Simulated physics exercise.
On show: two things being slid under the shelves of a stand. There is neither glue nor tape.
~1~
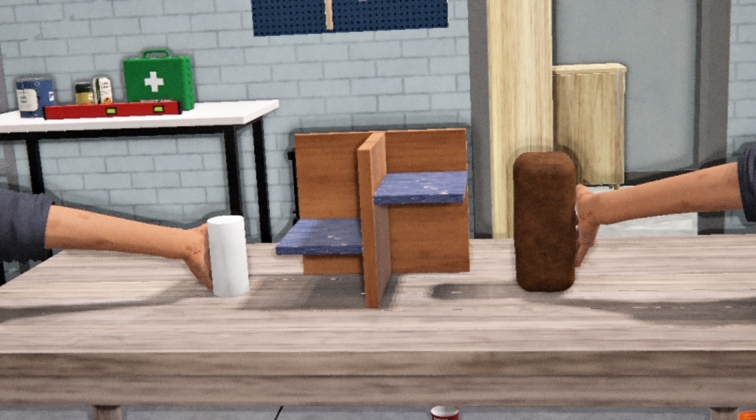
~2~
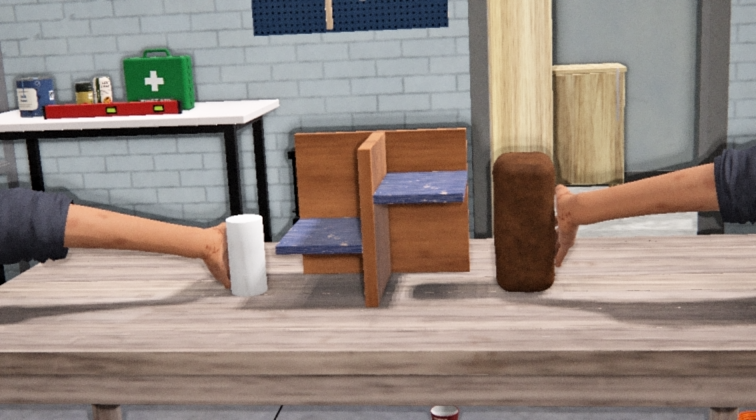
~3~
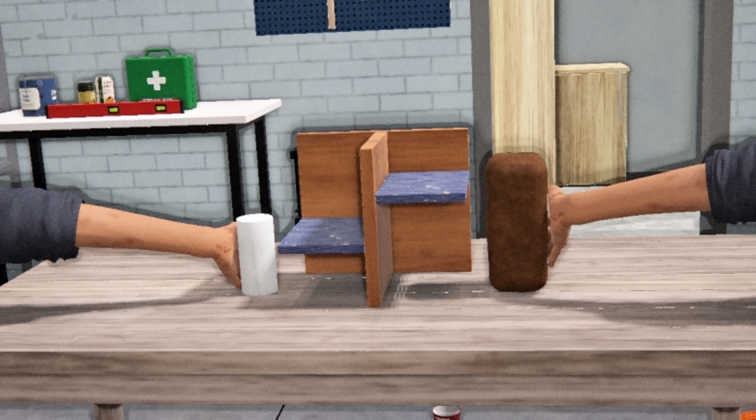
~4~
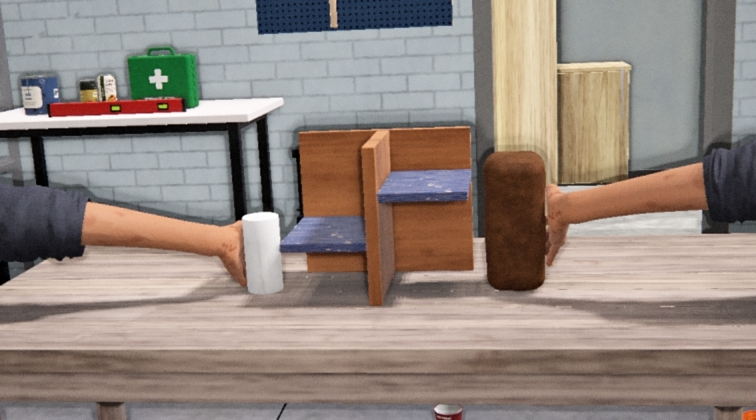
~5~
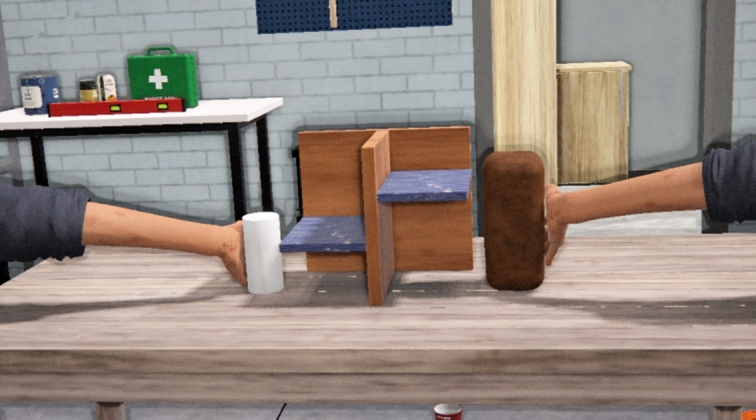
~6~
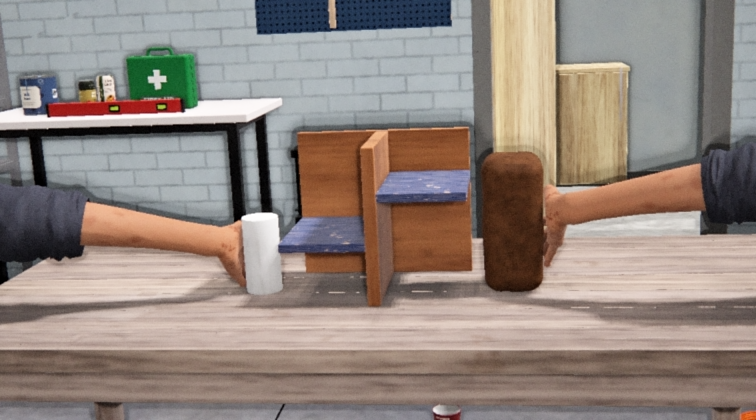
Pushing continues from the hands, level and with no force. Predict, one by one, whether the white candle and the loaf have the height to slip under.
My call: The white candle is held back, the loaf is held back.
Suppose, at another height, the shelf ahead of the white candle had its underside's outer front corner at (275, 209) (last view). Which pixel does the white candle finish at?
It'd end up somewhere close to (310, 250).
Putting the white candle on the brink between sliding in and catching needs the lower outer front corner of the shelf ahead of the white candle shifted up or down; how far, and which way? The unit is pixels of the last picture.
Roughly 24 pixels, upward.
Then, 0.22 s on from there, white candle sliding up to the opening near (269, 254); loaf sliding up to the opening near (505, 222).
Then, 0.30 s on from there, white candle sliding up to the opening near (274, 254); loaf sliding up to the opening near (500, 222).
Then, 1.80 s on from there, white candle stopped at the opening near (274, 254); loaf stopped at the opening near (500, 222).
In the end, the white candle catches on the edge, near (274, 254); the loaf catches on the edge, near (500, 222).
